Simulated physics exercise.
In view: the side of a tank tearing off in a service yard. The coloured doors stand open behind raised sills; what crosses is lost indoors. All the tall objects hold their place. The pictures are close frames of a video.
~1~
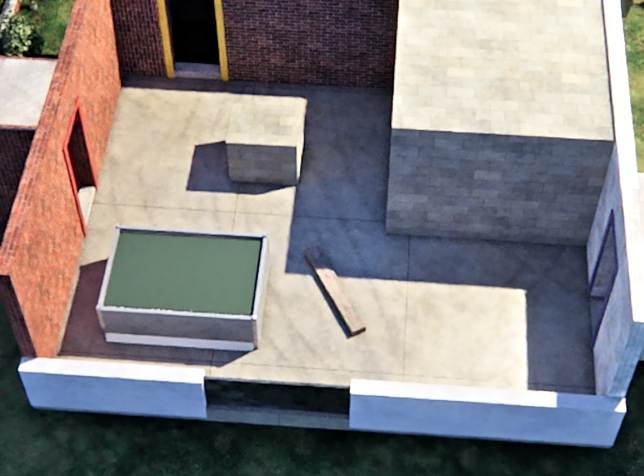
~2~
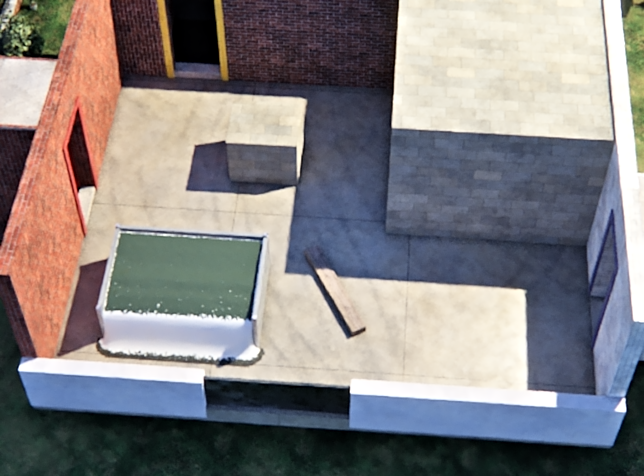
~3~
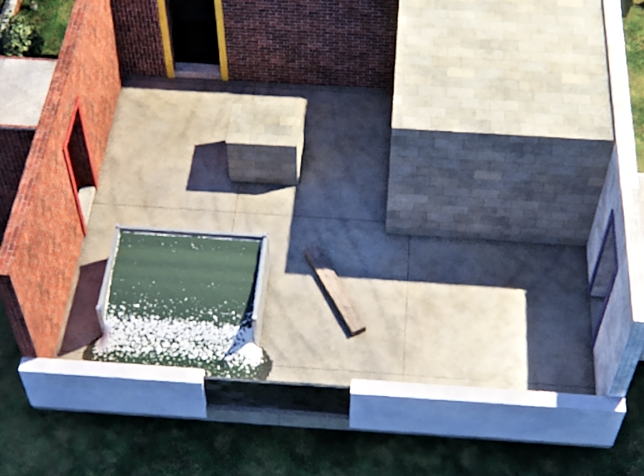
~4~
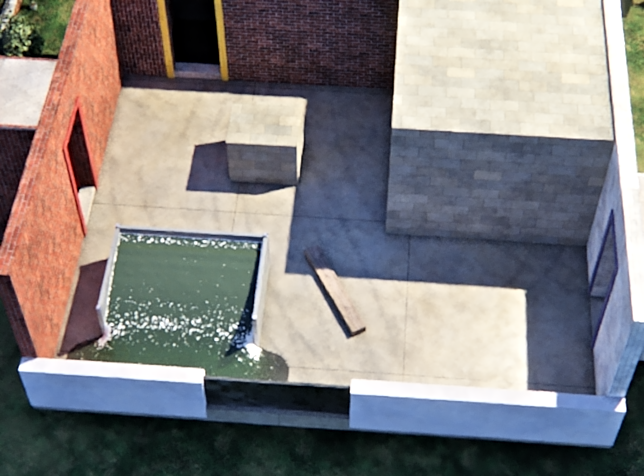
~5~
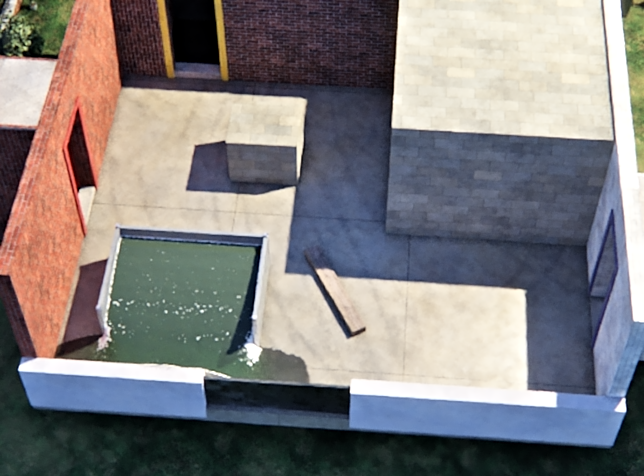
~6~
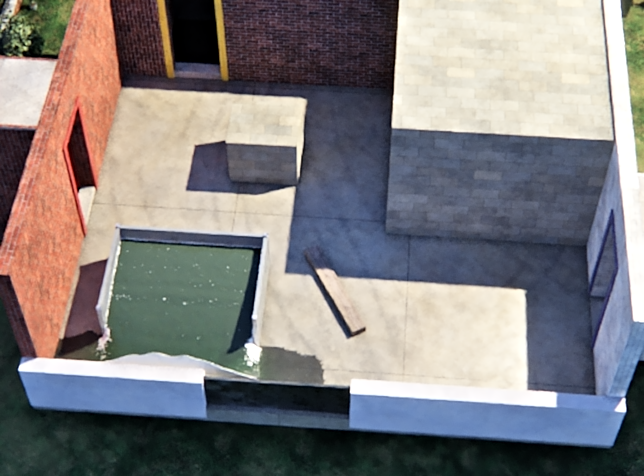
The near side of a green water tank in a walled brick yard gave way, and water poured out in a white, foamy rush, then spread across the paving toward the low front wall.
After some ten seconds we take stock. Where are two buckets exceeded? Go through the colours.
The blue door takes more than that; the red door stays under that; the yellow door stays under that.
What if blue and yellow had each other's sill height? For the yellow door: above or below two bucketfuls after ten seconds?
One by one: The yellow door passes that mark.
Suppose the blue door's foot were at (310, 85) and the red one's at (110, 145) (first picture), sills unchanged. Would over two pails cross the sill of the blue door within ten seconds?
Then: Blue is under.
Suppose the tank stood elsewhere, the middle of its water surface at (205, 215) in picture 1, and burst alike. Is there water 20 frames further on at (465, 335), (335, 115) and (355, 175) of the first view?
One after the other: Awash, dry, no water.
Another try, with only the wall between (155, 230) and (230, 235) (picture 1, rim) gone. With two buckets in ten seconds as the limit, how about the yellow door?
Then: The yellow door passes that mark.
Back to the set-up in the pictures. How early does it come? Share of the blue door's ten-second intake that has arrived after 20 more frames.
I make it 20 per cent.
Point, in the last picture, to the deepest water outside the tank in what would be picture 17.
Close to (48, 384).
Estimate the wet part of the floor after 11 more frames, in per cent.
About 35 per cent.
A moment on, water covers 15 % of the floor; the blue door not reached, the red door not reached, the yellow door not reached.
Next, water covers 35 % of the floor; the blue door not reached, the red door wet at the sill, nothing in, the yellow door not reached.
Then, water covers 60 % of the floor; the blue door over two buckets in, the red door wet at the sill, nothing in, the yellow door wet at the sill, nothing in.
Later, water covers 75 % of the floor; the blue door far over two buckets in, the red door wet at the sill, nothing in, the yellow door wet at the sill, nothing in.
In the end, water covers 95 % of the floor; the blue door far over two buckets in, the red door wet at the sill, nothing in, the yellow door wet at the sill, nothing in.
